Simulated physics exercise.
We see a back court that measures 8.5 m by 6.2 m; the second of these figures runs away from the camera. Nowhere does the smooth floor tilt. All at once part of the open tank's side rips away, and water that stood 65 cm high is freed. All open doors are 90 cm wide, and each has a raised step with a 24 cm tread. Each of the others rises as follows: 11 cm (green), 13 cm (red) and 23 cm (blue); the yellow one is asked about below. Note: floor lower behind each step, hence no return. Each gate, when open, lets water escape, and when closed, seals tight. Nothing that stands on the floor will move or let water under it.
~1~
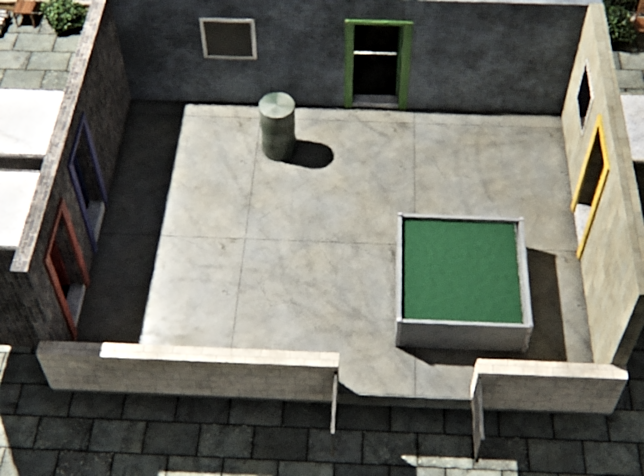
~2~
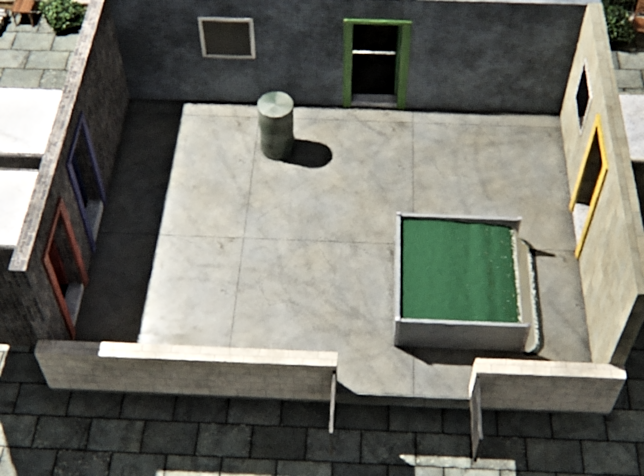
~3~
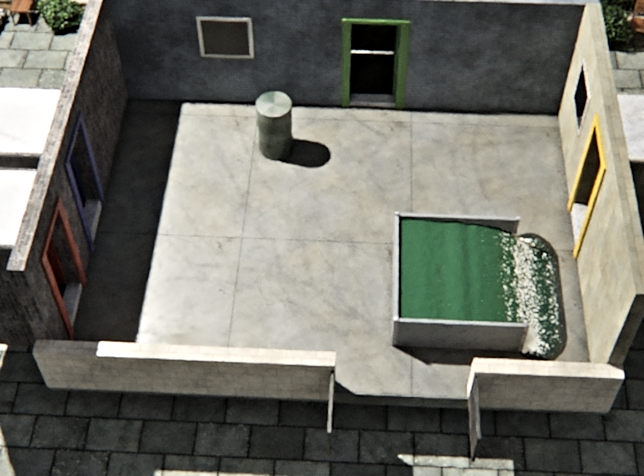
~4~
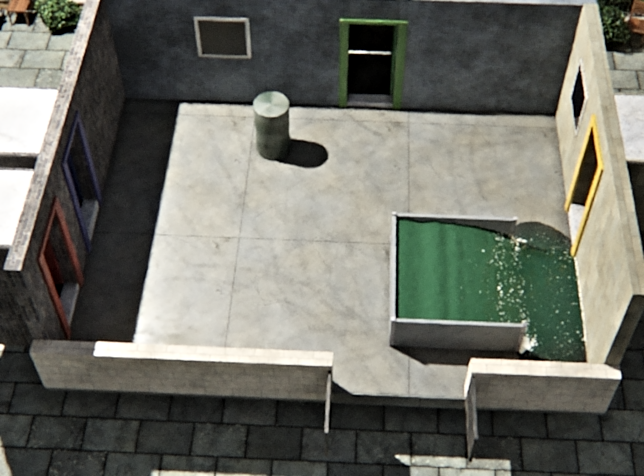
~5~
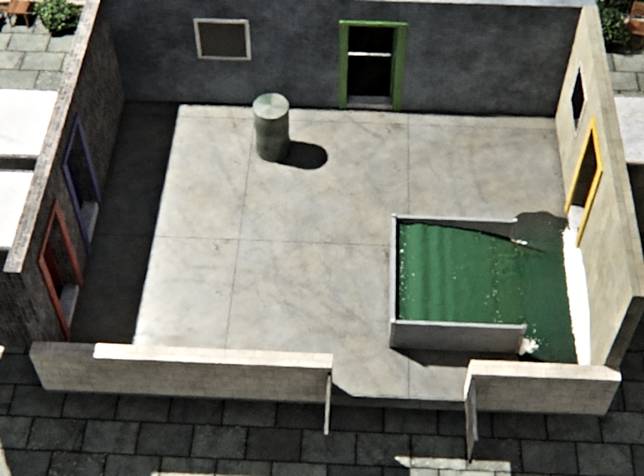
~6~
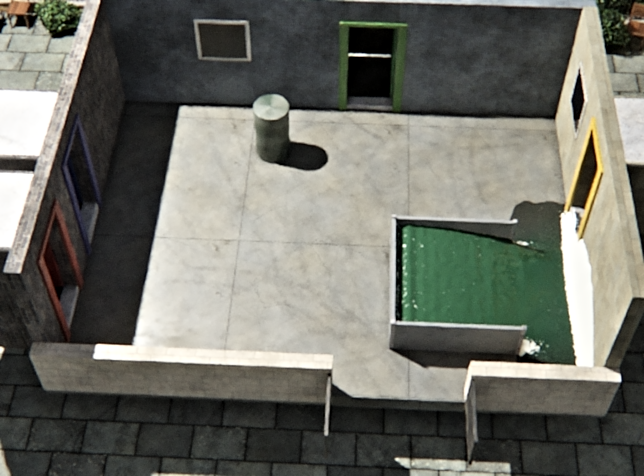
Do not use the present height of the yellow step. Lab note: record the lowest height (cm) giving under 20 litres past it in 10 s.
Lowest height: 26 cm.
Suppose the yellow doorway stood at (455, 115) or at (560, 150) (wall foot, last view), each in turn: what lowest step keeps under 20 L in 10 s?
About 12.5 cm for the first and 10.0 cm for the second.
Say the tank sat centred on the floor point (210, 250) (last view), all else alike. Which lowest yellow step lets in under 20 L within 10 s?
It should be around 19 cm high.
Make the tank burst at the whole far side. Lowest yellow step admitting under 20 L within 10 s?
It needs to be about 7.0 cm high.
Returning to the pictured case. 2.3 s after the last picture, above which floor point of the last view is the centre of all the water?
About (494, 274).
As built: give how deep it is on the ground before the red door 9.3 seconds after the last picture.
3.0 cm.
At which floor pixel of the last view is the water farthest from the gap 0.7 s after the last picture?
(558, 145).
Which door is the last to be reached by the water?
The blue one comes last.
Then, 0.7 s after the last picture water covers 10 % of the floor, deepest (60 cm) near (588, 384); 31 cm at the yellow door, 4 litres in over its 26 cm step.
Then, 2.3 s after the last picture water covers 35 % of the floor, deepest (30 cm) near (590, 394); 18 cm at the yellow door, 17 litres in over its 26 cm step.
Then, 9.3 s after the last picture water covers 95 % of the floor, deepest (10 cm) near (555, 125); 7 cm at the yellow door, 17 litres in over its 26 cm step.
At the yellow door as built, the water peaked near 31 cm, 0.9 s after the last picture.
With a step of 23.5 cm, 29 litres would have come in within the 10 s; with 31.5 cm, 5 litres. So under 20 litres takes about 26 cm.
